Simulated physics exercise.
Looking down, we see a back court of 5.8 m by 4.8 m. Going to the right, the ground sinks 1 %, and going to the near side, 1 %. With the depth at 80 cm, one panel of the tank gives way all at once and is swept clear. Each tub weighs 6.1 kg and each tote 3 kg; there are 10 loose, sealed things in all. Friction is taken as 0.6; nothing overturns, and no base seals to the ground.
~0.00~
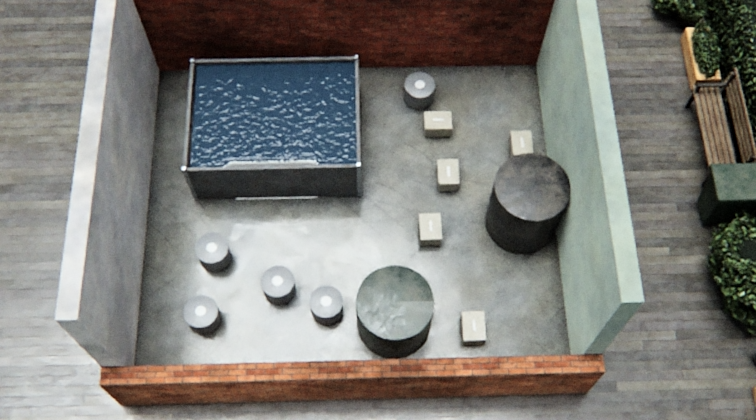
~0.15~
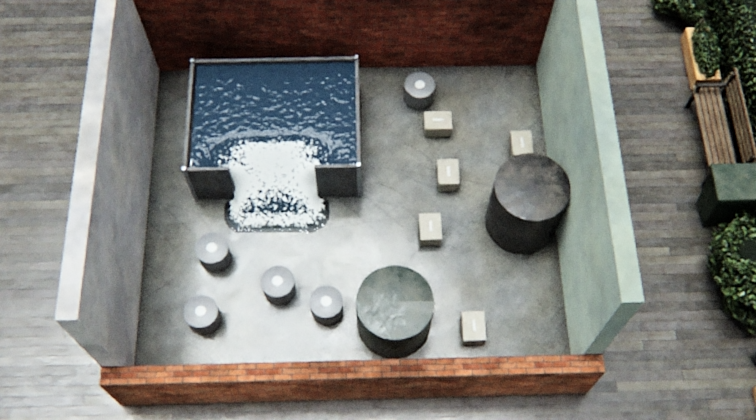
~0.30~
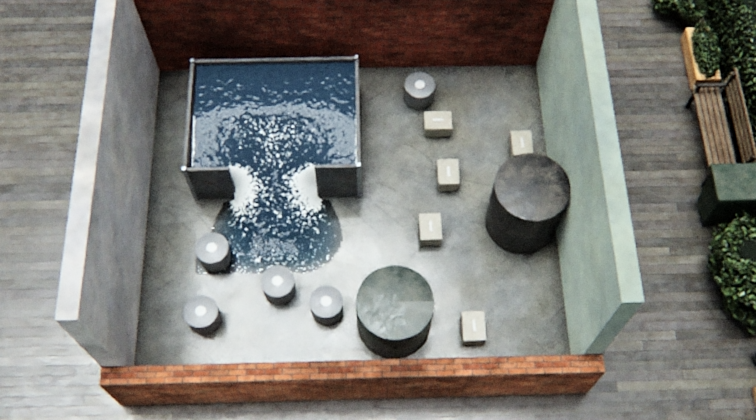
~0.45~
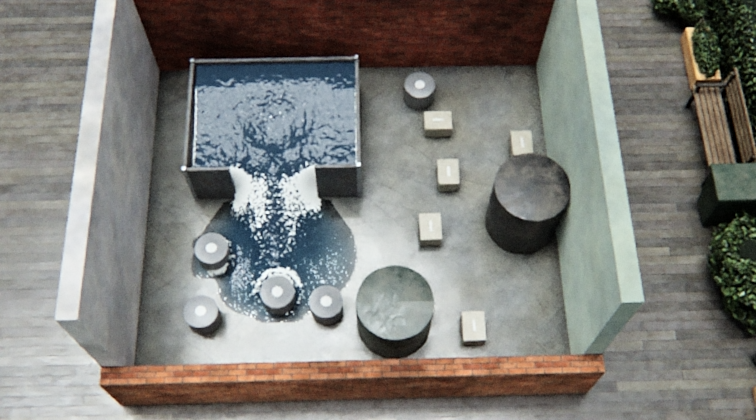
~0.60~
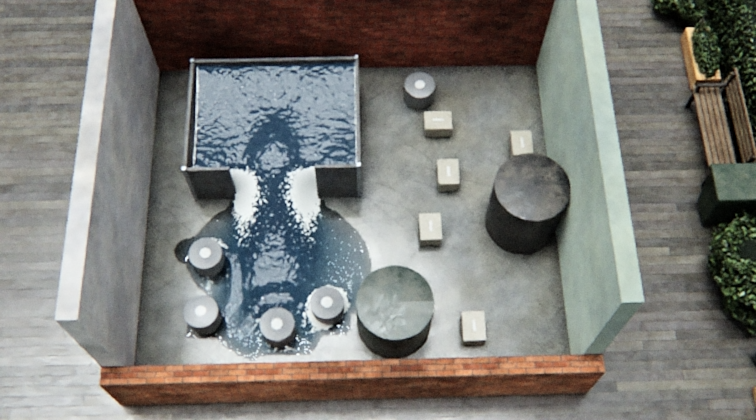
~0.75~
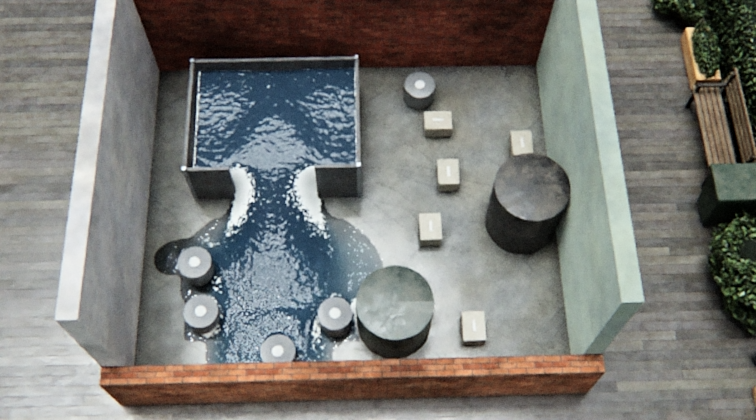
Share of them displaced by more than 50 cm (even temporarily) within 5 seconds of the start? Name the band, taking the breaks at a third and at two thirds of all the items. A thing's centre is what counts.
I expect that share to be very large, two thirds or over.
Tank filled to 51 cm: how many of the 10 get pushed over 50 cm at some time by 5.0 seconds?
6.
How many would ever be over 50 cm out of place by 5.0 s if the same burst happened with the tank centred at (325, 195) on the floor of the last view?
The count would be 6.
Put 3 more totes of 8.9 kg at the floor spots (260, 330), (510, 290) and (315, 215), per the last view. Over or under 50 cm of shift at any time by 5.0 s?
In the order asked: Farther than that, farther than that, farther than that.
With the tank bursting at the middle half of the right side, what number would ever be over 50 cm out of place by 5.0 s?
Then 5 of them would.
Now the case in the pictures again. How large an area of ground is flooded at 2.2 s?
Roughly 15 m2 of it is wet.
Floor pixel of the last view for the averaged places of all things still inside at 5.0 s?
(397, 189).
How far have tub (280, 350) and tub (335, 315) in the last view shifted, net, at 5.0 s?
In turn: 100 cm, 80 cm.
After 1.1 s 3 of 10 are over 50 cm from their spots; 2 afloat.
After 2.2 s 5 of 10 are over 50 cm from their spots; 5 afloat.
After 3.5 s 4 of 10 are over 50 cm from their spots; 6 afloat.
After 5.0 s 6 of 10 are over 50 cm from their spots, and 7 have been at some point; 7 afloat.
